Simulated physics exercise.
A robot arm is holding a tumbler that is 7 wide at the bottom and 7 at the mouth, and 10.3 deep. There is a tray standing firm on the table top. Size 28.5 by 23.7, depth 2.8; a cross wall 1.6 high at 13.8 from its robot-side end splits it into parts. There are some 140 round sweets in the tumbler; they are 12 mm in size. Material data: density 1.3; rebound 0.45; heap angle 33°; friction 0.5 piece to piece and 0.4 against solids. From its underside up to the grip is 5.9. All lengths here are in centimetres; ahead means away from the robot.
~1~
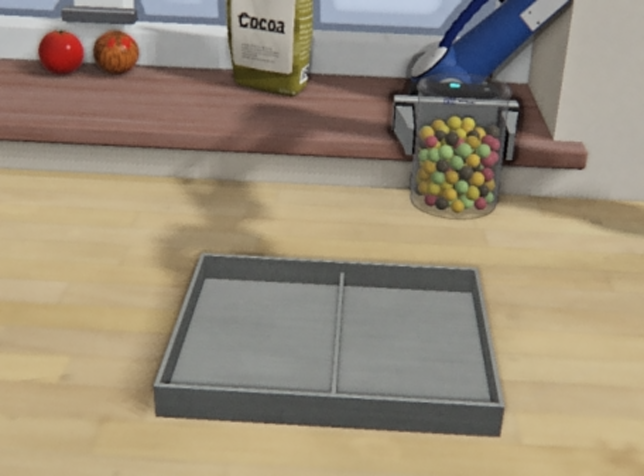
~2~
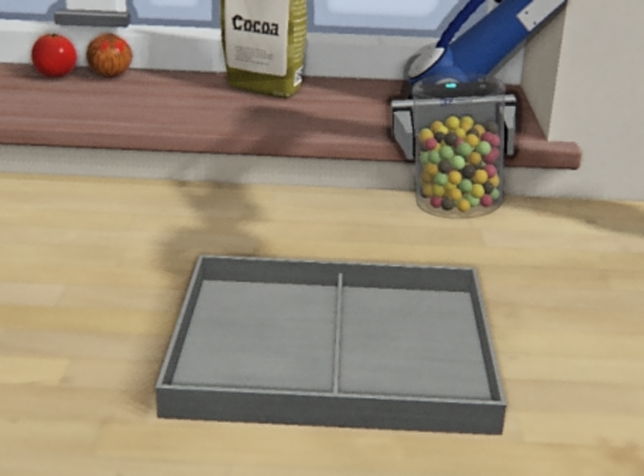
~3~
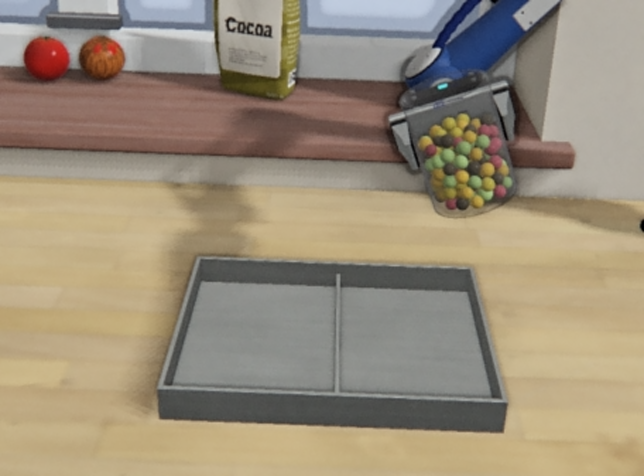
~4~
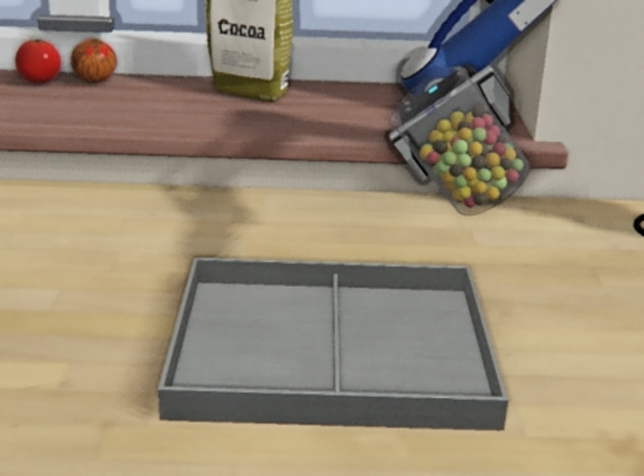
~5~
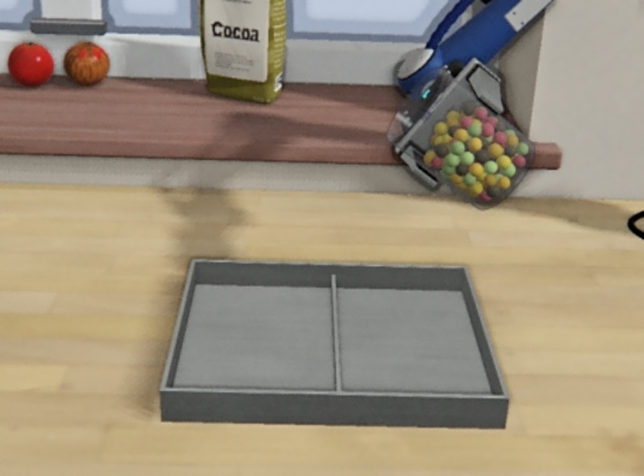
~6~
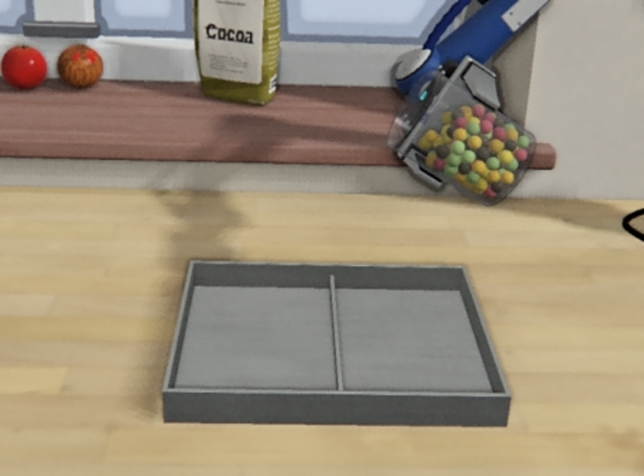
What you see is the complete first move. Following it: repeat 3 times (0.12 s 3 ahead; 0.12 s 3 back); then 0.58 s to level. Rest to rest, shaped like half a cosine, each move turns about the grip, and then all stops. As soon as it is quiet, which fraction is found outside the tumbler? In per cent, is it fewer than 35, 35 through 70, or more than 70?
Fewer than 35 per cent.
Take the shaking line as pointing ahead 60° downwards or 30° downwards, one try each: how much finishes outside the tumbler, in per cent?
I'd say close to 0 percent for the first and close to 0 percent for the second.
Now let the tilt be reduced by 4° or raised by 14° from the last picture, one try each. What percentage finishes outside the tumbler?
About 0 per cent for the first try and 20 per cent for the second.
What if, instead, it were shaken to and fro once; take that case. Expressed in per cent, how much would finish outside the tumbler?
Roughly 0 percent.
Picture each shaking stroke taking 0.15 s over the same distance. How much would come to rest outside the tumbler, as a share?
0 %.
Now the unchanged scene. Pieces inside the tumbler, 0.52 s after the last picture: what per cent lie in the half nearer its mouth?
Roughly 35 %.
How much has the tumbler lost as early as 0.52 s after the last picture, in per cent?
Roughly 0 percent up to then.
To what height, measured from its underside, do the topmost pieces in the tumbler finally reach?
Roughly 9.5 cm.
Then, 0.52 s after the last picture, tilted 59° forward, highest piece 23 above the table; 144 in the tumbler.
Then, 1.04 s after the last picture, tilted 25° forward, highest piece 24 above the table; 144 in the tumbler.
Then, 1.50 s after the last picture, level, highest piece 25 above the table; 144 in the tumbler.
Then, 2.55 s after the last picture, level, highest piece 25 above the table; 144 in the tumbler.
Final count, 144 in the tumbler. That is 0 % outside the tumbler.
